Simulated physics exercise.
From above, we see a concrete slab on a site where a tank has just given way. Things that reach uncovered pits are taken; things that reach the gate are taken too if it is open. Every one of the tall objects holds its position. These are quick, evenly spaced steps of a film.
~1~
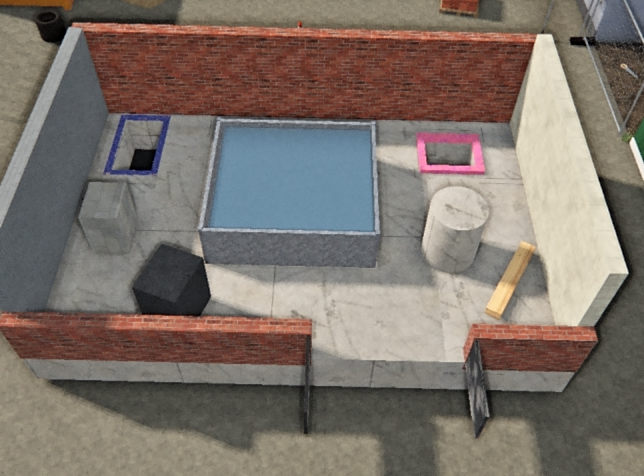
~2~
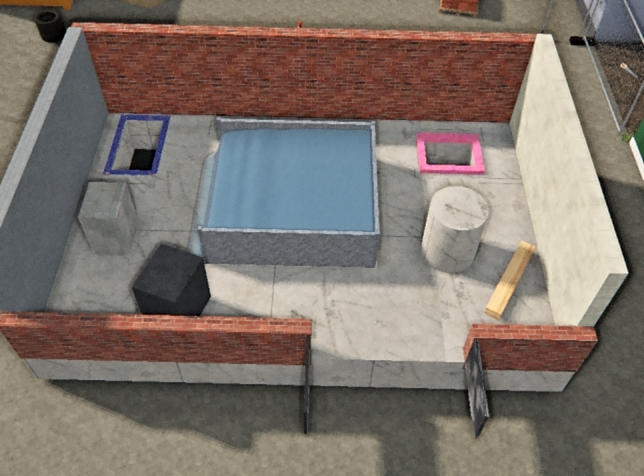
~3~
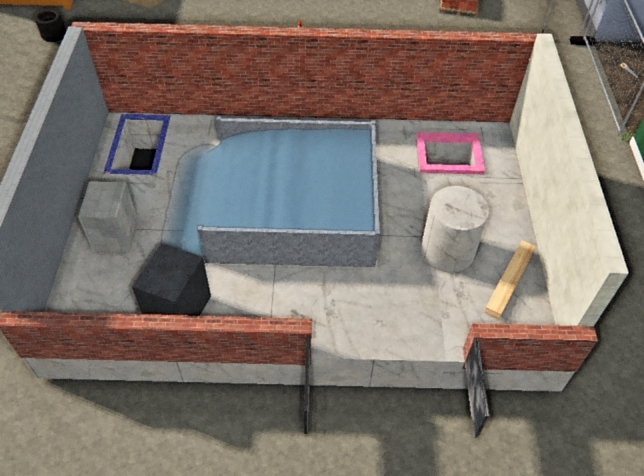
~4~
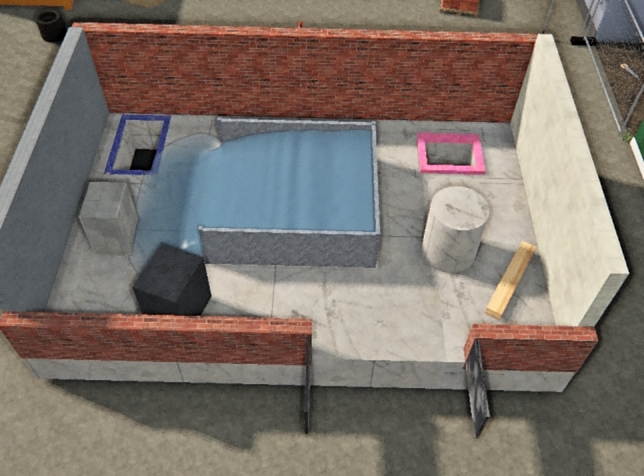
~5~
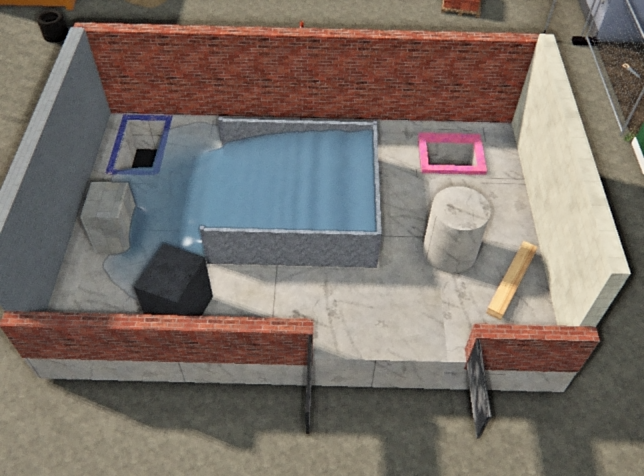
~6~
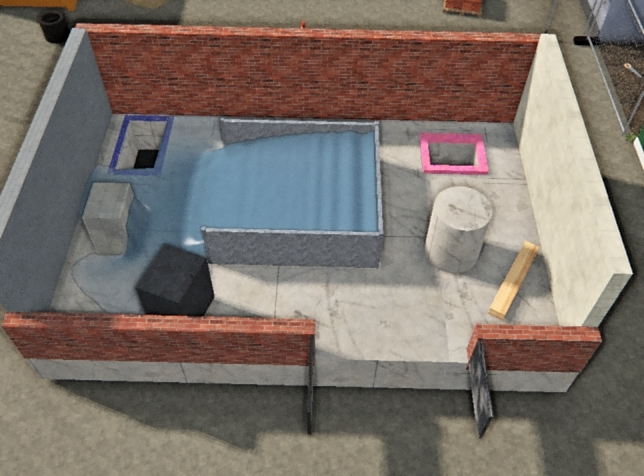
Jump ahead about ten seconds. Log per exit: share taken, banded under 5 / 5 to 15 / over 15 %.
My prediction: The gate is left holding a tiny amount - below five per cent, the pink pit is left holding a tiny amount - below five per cent, the blue pit is left holding a hefty amount - past fifteen per cent.
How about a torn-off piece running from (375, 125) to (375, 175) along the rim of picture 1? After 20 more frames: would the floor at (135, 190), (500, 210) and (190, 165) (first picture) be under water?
So the first one is left untouched, the next drenched, and the last left untouched.
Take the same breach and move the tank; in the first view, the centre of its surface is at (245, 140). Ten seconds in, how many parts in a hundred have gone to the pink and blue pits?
Shares - pink: 0 in a hundred; blue: 75 in a hundred.
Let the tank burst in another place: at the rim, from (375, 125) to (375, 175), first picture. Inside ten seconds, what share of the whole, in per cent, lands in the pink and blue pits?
The pink pit gets 30 per cent and the blue pit 6 per cent.
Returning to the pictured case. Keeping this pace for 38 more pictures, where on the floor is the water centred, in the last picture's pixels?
I reckon somewhere around (220, 228).
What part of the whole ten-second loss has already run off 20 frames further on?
Roughly 50 percent of it.
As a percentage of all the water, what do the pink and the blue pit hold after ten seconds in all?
Estimates: 0 % and 60 %.
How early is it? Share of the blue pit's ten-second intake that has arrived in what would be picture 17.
My figure is 30 in a hundred.
A moment on, water covers 30 % of the floor; the gate 0 %, the pink pit 0 %, the blue pit 6 %.
Next, water covers 35 % of the floor; the gate 0 %, the pink pit 0 %, the blue pit 17 %.
Then, water covers 40 % of the floor; the gate 0 %, the pink pit 0 %, the blue pit 32 %.
Later, water covers 60 % of the floor; the gate 1 %, the pink pit 0 %, the blue pit 47 %.
In the end, water covers 85 % of the floor; the gate 2 %, the pink pit 0 %, the blue pit 60 %.
